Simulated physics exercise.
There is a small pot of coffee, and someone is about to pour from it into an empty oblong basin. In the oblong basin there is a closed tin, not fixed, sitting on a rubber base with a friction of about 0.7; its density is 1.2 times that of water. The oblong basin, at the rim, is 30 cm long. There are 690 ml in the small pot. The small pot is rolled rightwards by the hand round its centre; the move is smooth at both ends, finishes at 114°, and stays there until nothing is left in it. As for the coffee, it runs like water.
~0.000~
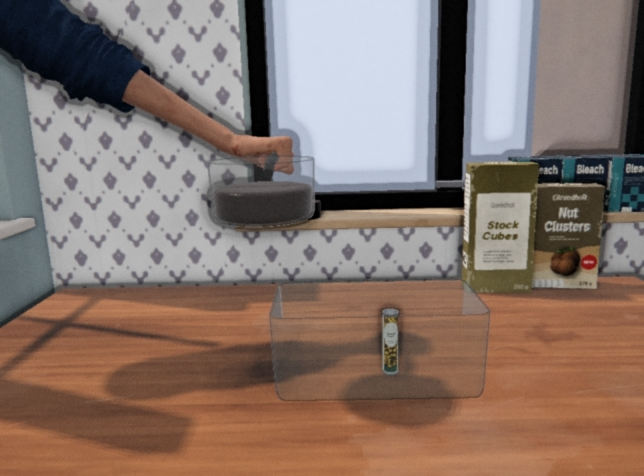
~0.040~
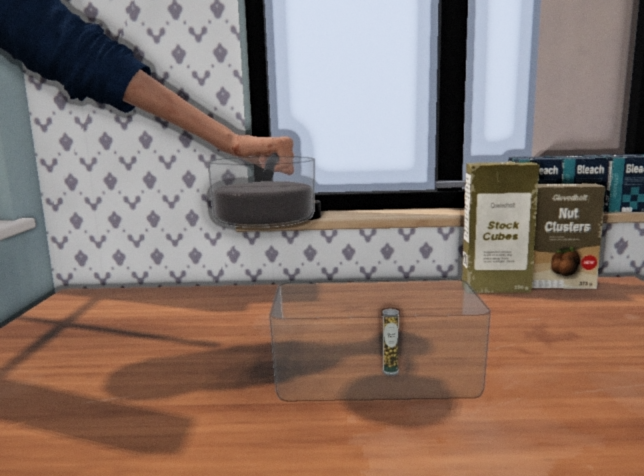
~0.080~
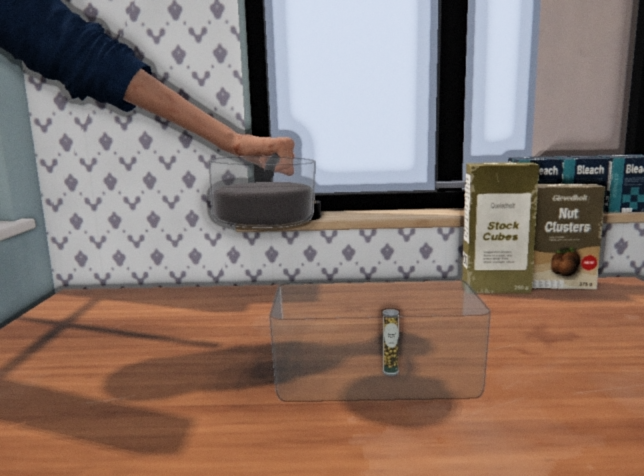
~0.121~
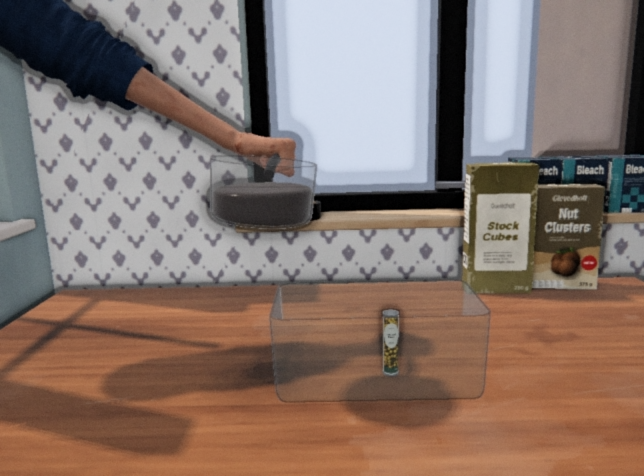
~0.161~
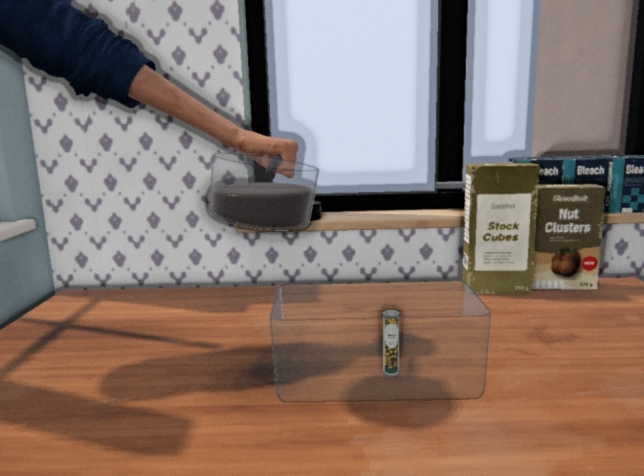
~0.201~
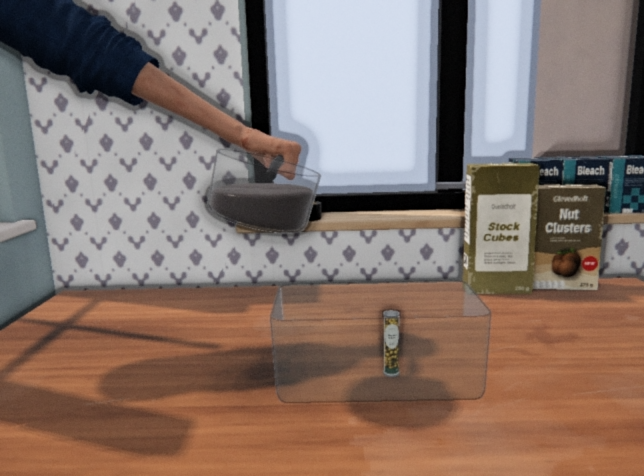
We see a hand holding a small clear pot of dark liquid above and to the left of a clear oblong basin with a small tin inside; the hand slowly tilts the pot slightly rightwards while the basin stays still.
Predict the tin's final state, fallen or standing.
I predict it is standing.
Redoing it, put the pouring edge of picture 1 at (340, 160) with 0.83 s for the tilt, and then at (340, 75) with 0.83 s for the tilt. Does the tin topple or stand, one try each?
In the first try it comes down; in the second it comes down.
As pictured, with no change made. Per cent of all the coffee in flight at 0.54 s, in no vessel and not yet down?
Close to 40 per cent, I'd say.
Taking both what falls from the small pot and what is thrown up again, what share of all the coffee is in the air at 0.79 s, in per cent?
I'd say some 14 per cent is in the air.
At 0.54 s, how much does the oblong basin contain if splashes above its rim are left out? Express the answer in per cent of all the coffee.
At that time the basin holds about 3 per cent of the liquid.
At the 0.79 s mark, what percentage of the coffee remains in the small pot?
What remains is about 10 percent of it all.
After 0.54 s the tilt is 83° and 57 per cent is still to pour; the tin stands where it began.
After 0.79 s the tilt is 113° and 9 per cent is still to pour; the tin stands where it began.
After 1.05 s the tilt is 114° and 0 per cent is still to pour; the tin stands where it began.
After 1.33 s the tilt is 114° and 0 per cent is still to pour; the tin stands where it began.
In the end the tin stands where it began.
